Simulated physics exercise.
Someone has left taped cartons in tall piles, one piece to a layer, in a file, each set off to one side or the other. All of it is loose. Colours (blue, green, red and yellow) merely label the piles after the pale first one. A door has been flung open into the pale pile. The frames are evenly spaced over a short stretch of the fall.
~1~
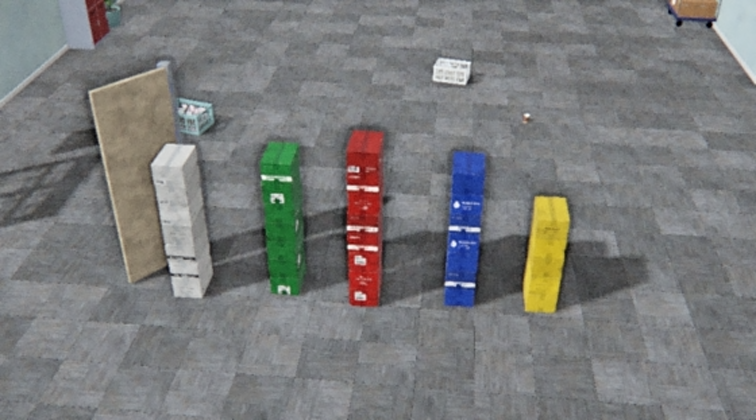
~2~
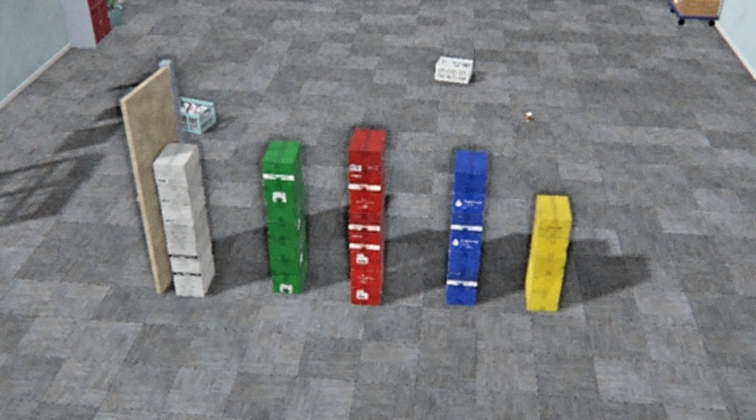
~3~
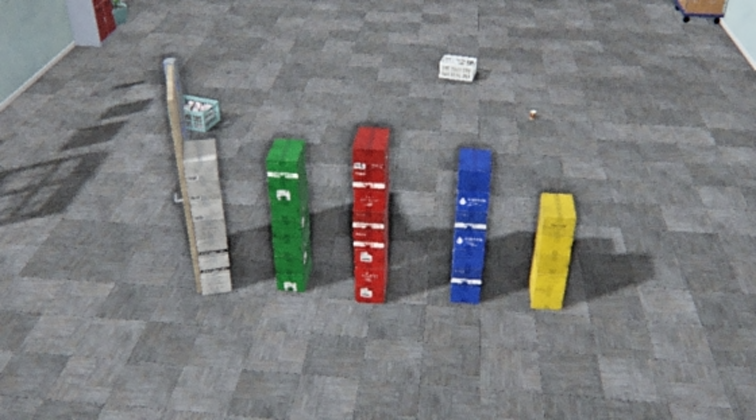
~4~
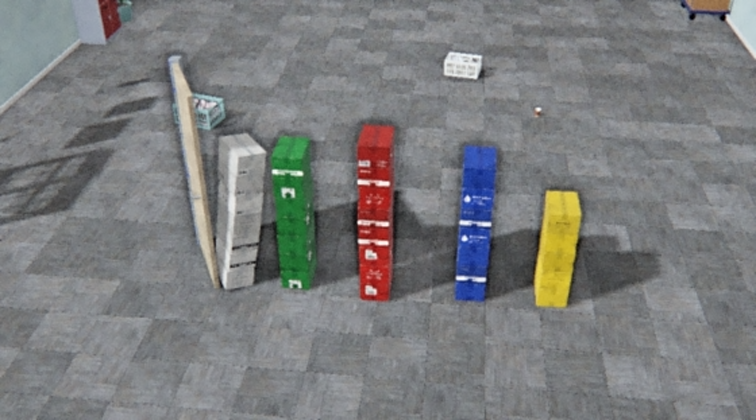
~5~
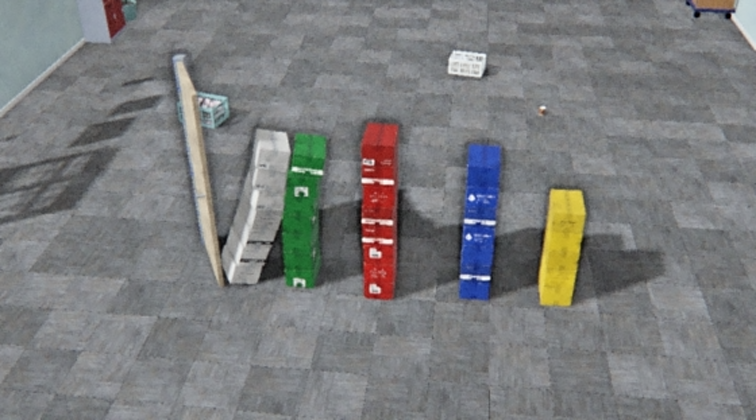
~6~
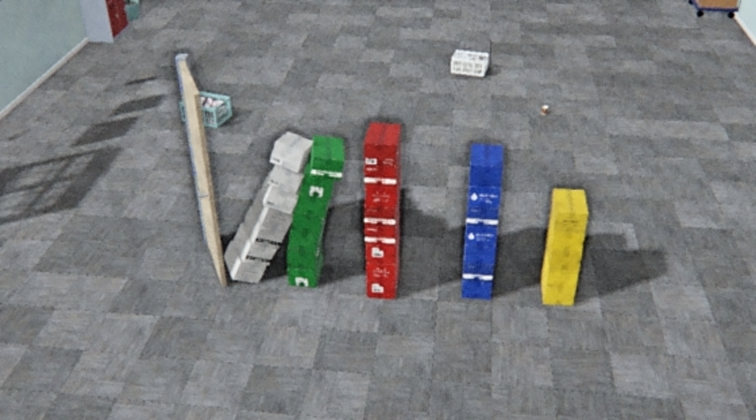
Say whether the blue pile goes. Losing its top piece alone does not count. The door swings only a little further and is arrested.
That pile loses a good part of its height.
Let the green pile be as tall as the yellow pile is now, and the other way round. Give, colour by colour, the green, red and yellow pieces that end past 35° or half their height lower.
By colour: Green 5, red 8, yellow 7.
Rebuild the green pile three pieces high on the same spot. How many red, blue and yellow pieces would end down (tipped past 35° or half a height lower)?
Down at the end: Red 0, blue 0, yellow 0.
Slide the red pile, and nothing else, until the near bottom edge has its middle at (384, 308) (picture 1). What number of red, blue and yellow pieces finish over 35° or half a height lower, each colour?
Red 7, blue 7, yellow 5.
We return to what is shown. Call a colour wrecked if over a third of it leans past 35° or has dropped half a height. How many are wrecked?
In all, 4.
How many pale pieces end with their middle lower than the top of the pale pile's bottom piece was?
The count is 5.
Soon after the last picture, 7 of the pale pile down; none of the 7 blue cartons down (6 of 27 in all colours); top blue carton unmoved; top green carton leaning clearly, about its own height lower.
A little later, 7 of the pale pile down; 7 of the 7 blue cartons down (21 of 27 in all colours); top blue carton leaning clearly, about its own height lower; top green carton leaning well over, some four heights lower.
At rest, 7 of the pale pile down; 7 of the 7 blue cartons down (26 of 27 in all colours); top blue carton upside down; top red carton upside down. As the last picture would show them, middles, top red carton near (399, 326).
